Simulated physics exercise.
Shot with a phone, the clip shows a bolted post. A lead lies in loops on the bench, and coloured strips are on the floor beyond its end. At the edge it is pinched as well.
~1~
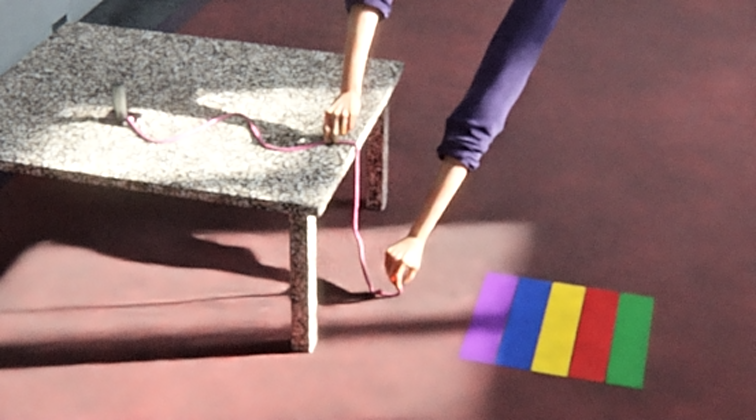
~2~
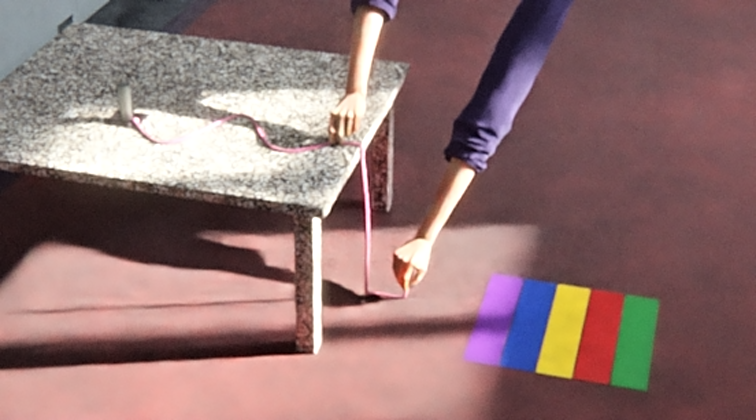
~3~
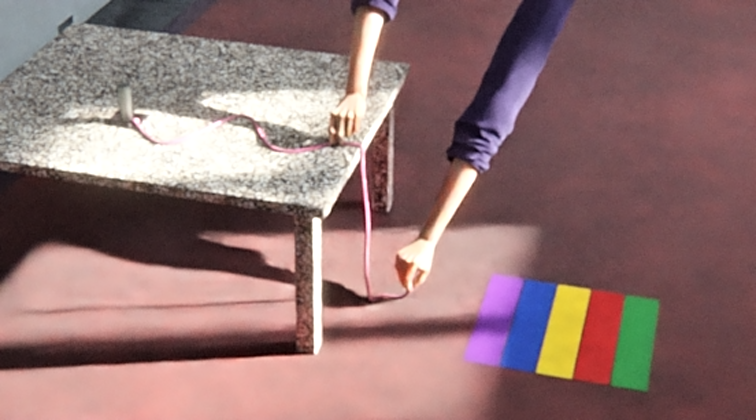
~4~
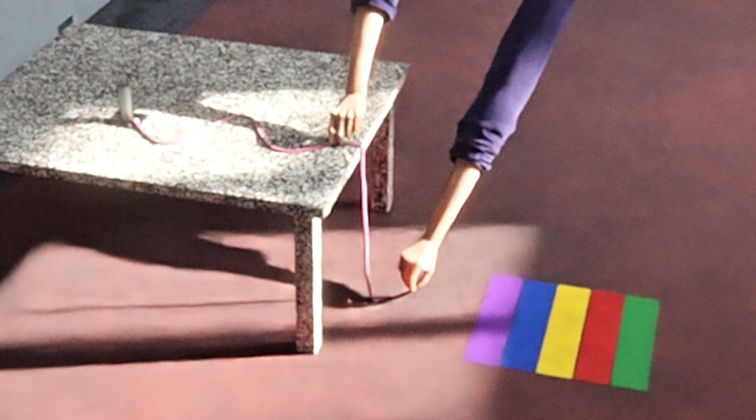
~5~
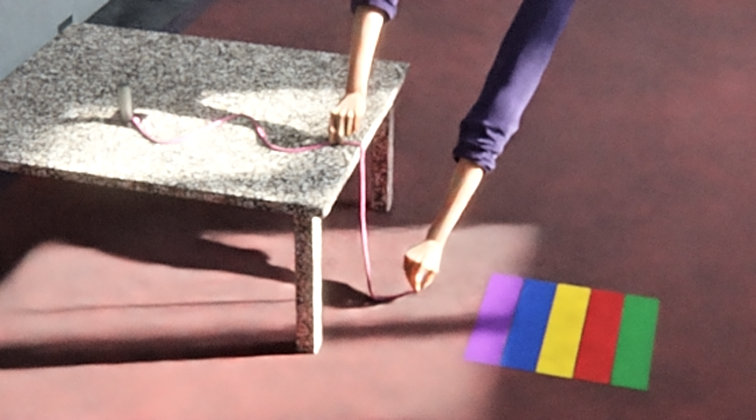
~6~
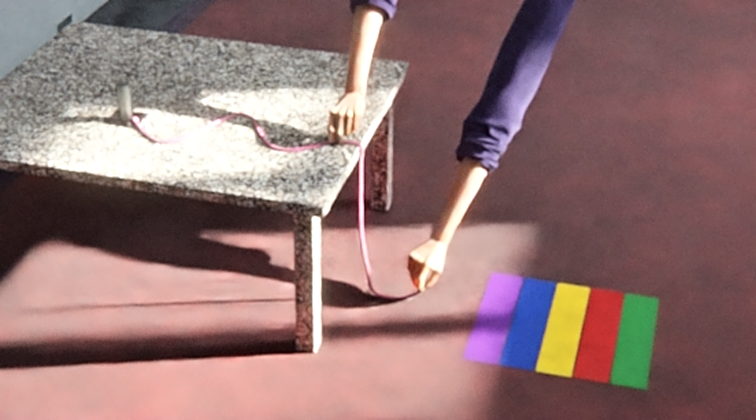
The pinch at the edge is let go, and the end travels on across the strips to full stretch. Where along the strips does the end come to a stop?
Above the green strip.
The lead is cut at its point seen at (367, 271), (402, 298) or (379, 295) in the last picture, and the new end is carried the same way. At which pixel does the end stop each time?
First try near (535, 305), second near (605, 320), third near (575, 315).
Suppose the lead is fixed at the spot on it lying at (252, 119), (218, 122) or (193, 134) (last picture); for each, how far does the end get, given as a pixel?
Roughly (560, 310), (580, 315) and (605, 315).
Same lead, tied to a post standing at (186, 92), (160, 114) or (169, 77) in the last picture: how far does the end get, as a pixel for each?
About (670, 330), (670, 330) and (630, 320).
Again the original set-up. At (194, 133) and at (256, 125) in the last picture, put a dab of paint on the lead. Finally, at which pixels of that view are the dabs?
They end up around (226, 130) and around (317, 141).
Soon after, end near (569, 312); over yellow.
Then, end near (613, 319); over red.
At full stretch, end near (637, 323); over green. Over green.
